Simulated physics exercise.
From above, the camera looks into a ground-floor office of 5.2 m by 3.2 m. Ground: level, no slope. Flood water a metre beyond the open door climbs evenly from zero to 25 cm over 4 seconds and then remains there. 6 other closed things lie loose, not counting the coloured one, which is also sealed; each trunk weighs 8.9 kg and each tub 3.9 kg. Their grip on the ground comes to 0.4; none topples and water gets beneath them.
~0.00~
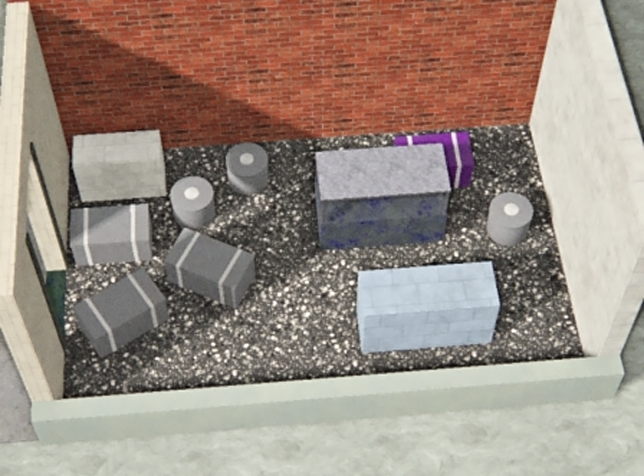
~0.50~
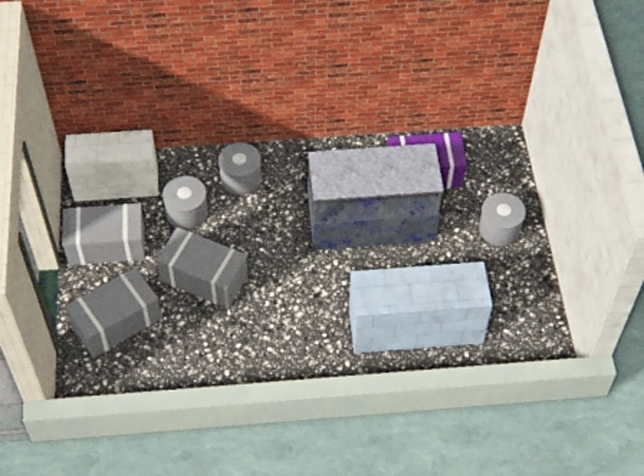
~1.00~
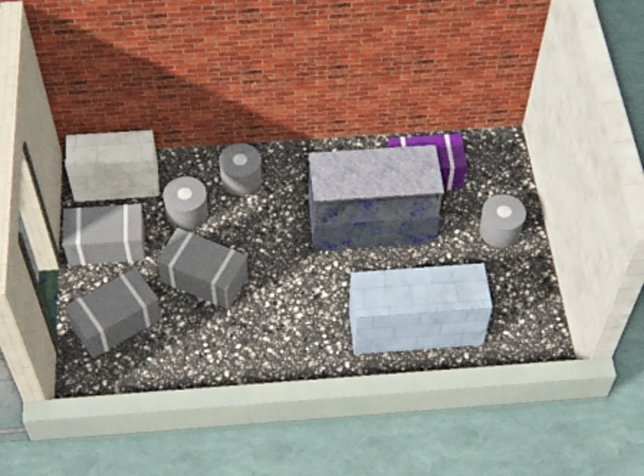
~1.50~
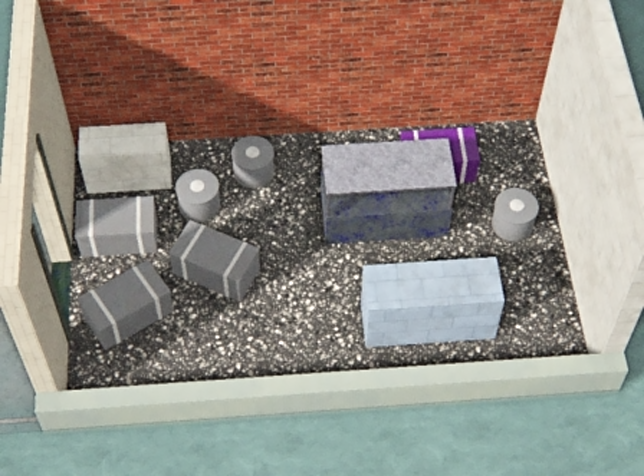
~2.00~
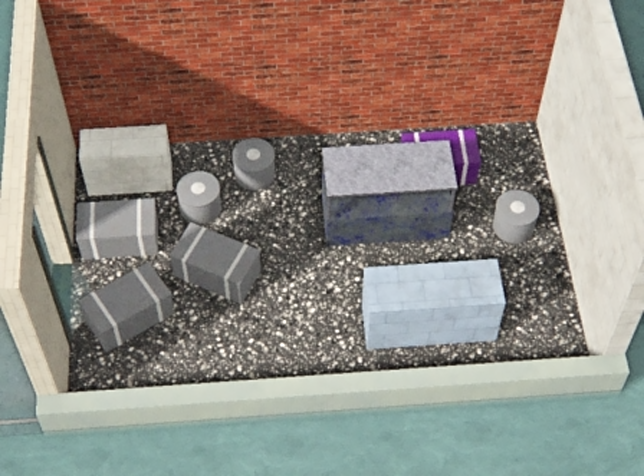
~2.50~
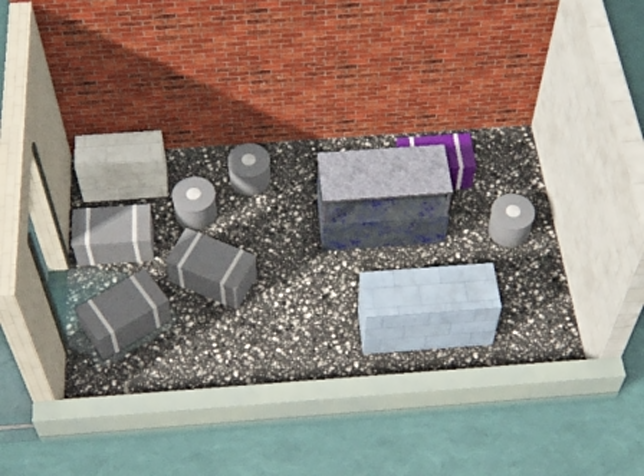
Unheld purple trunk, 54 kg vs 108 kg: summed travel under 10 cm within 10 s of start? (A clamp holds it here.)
Lighter OK.
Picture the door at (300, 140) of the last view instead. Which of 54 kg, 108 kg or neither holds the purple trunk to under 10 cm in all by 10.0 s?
The light one suffices.
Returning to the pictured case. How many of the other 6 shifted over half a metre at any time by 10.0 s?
Answer: 4.
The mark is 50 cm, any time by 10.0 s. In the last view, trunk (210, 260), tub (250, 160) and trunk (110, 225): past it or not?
Listed order gives above limit, within limit, within limit.
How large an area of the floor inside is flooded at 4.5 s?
7.5 m2.
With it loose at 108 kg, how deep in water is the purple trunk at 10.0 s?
Depth: Approx. 11 cm.
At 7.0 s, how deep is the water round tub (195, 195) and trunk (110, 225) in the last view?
About 3 and 2 cm.
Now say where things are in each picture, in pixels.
The purple trunk at (434, 151), on the bottom; water covers 0.0 m2; 0 of 7 have shifted, in the first frame.
The purple trunk at (427, 151), on the bottom; 0.0 m2 under water; 0 of 7 have shifted, in the second frame.
The purple trunk at (427, 153), on the bottom; water covers 0.0 m2; 0 of 7 have shifted, in the third frame.
The purple trunk at (440, 146) rests on the ground; water covers 0.0 m2; 0 of 7 have shifted, in the fourth frame.
The purple trunk at (441, 148), on the bottom; water covers 0.1 m2; 0 of 7 have shifted, in the fifth frame.
The purple trunk at (436, 152) rests on the ground; water covers 0.4 m2; 0 of 7 have shifted, in the sixth frame.
After 3.5 s the purple trunk would be 0 cm from its start with 54 kg and 0 cm from its start with 108 kg; 0 cm of water round it then.
After 4.5 s the purple trunk would be 0 cm from its start with 54 kg and 0 cm from its start with 108 kg; 0 cm of water round it then.
After 7.0 s the purple trunk would be 0 cm from its start with 54 kg and 0 cm from its start with 108 kg; 4 cm of water round it then.
After 10.0 s the purple trunk would be 0 cm from its start with 54 kg and 0 cm from its start with 108 kg; 11 cm of water round it then.
